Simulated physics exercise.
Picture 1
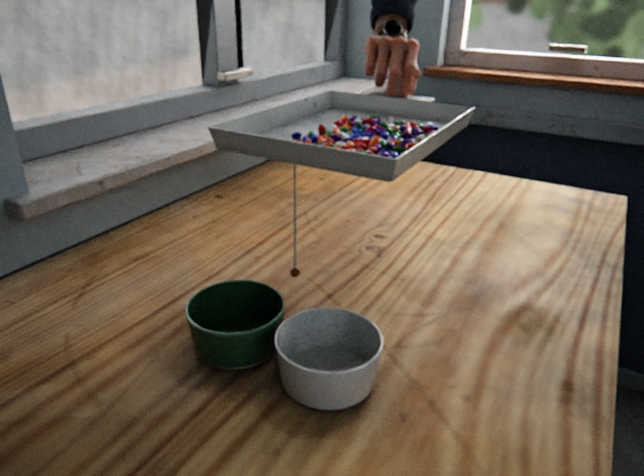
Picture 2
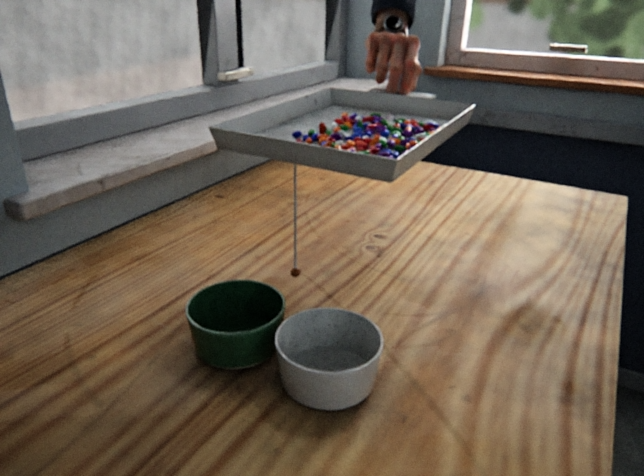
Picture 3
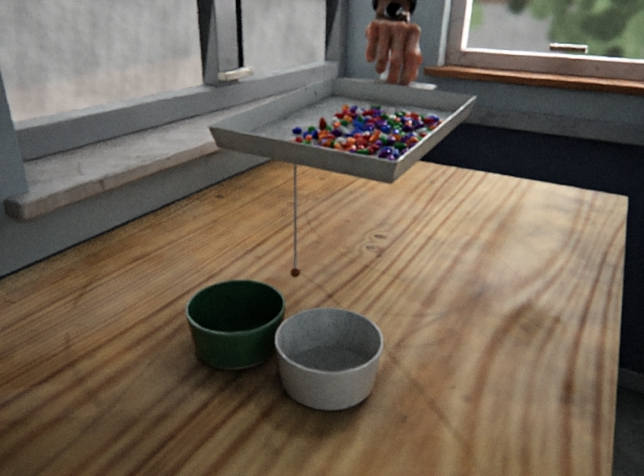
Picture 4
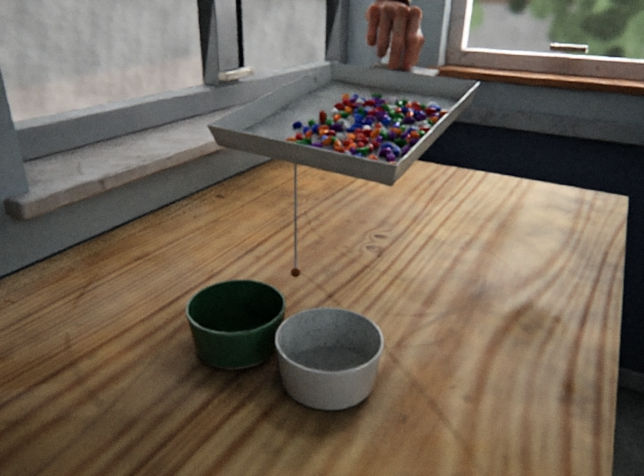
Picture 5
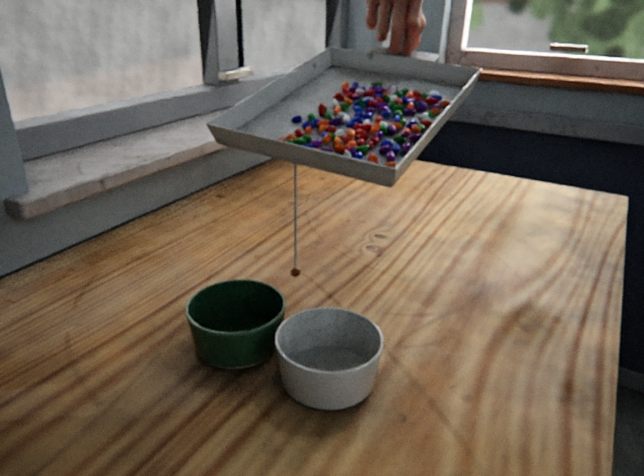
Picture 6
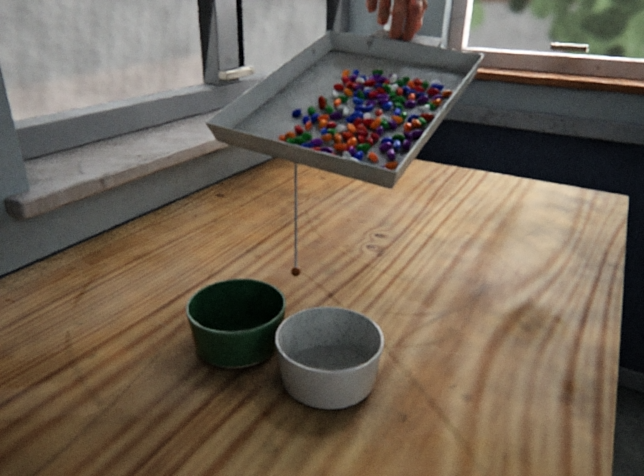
A hand held a gray tray of colorful jelly beans above a green bowl and a gray bowl on a wooden table, then gradually raised its far side, tilting it toward the near right corner.
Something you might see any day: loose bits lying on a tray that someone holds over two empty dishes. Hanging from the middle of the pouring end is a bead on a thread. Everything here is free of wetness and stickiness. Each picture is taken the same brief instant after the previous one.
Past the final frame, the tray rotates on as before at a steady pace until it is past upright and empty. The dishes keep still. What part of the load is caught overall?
Compared with the spill, the catch will be larger.
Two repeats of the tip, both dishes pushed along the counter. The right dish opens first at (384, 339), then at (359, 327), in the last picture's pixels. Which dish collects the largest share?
Try 1: The dish to the right; try 2: The dish to the right.
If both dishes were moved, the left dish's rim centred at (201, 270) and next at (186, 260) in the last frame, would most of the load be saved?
Catch, run one: Below the halfway mark; run two: Below the halfway mark.
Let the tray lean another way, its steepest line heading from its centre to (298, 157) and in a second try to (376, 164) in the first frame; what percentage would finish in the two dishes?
Shares: 70 %, then 10 %.
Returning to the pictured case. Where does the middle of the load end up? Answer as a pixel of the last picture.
Somewhere close to (337, 372) in the last picture.
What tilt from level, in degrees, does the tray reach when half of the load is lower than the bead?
It is at around 105 degrees.
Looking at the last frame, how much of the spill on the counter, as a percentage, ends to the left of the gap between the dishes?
Left share: Some 10 per cent.
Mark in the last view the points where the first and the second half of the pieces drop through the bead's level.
The early half goes through (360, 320), the late half through (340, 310).
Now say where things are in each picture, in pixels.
Corners of the pouring end at (216, 127) and (393, 156), level; middle of the load at (367, 137), jelly beans; left dish at (205, 346); right dish at (301, 385); bead on its thread at (295, 272), in the first picture.
Corners of the pouring end at (216, 126) and (393, 157), level; middle of the load at (368, 135), in the second picture.
Corners of the pouring end at (215, 125) and (393, 159), tipped barely, lowest at the right corner; middle of the load at (368, 130), in the third picture.
Corners of the pouring end at (215, 124) and (393, 162), tipped a little, lowest at the right corner; middle of the load at (368, 123), in the fourth picture.
Corners of the pouring end at (214, 122) and (392, 165), tipped a little, lowest at the right corner; middle of the load at (368, 116), in the fifth picture.
Corners of the pouring end at (213, 121) and (392, 167), tipped clearly, lowest at the right corner; middle of the load at (369, 109); left dish at (206, 345); right dish at (302, 384), in the sixth picture.
Soon after the last picture, tray tipped steeply; all on the tray.
A little later, tray tipped past a quarter turn; about half on the tray; a small part in the right dish; a stray few in the left dish; a stray few outside both; about a third in the air.
Later still, tray tipped past a quarter turn; about two thirds in the right dish; a small part in the left dish; about a quarter outside both.
At rest, tray tipped past a quarter turn; about two thirds in the right dish; a small part in the left dish; about a quarter outside both.
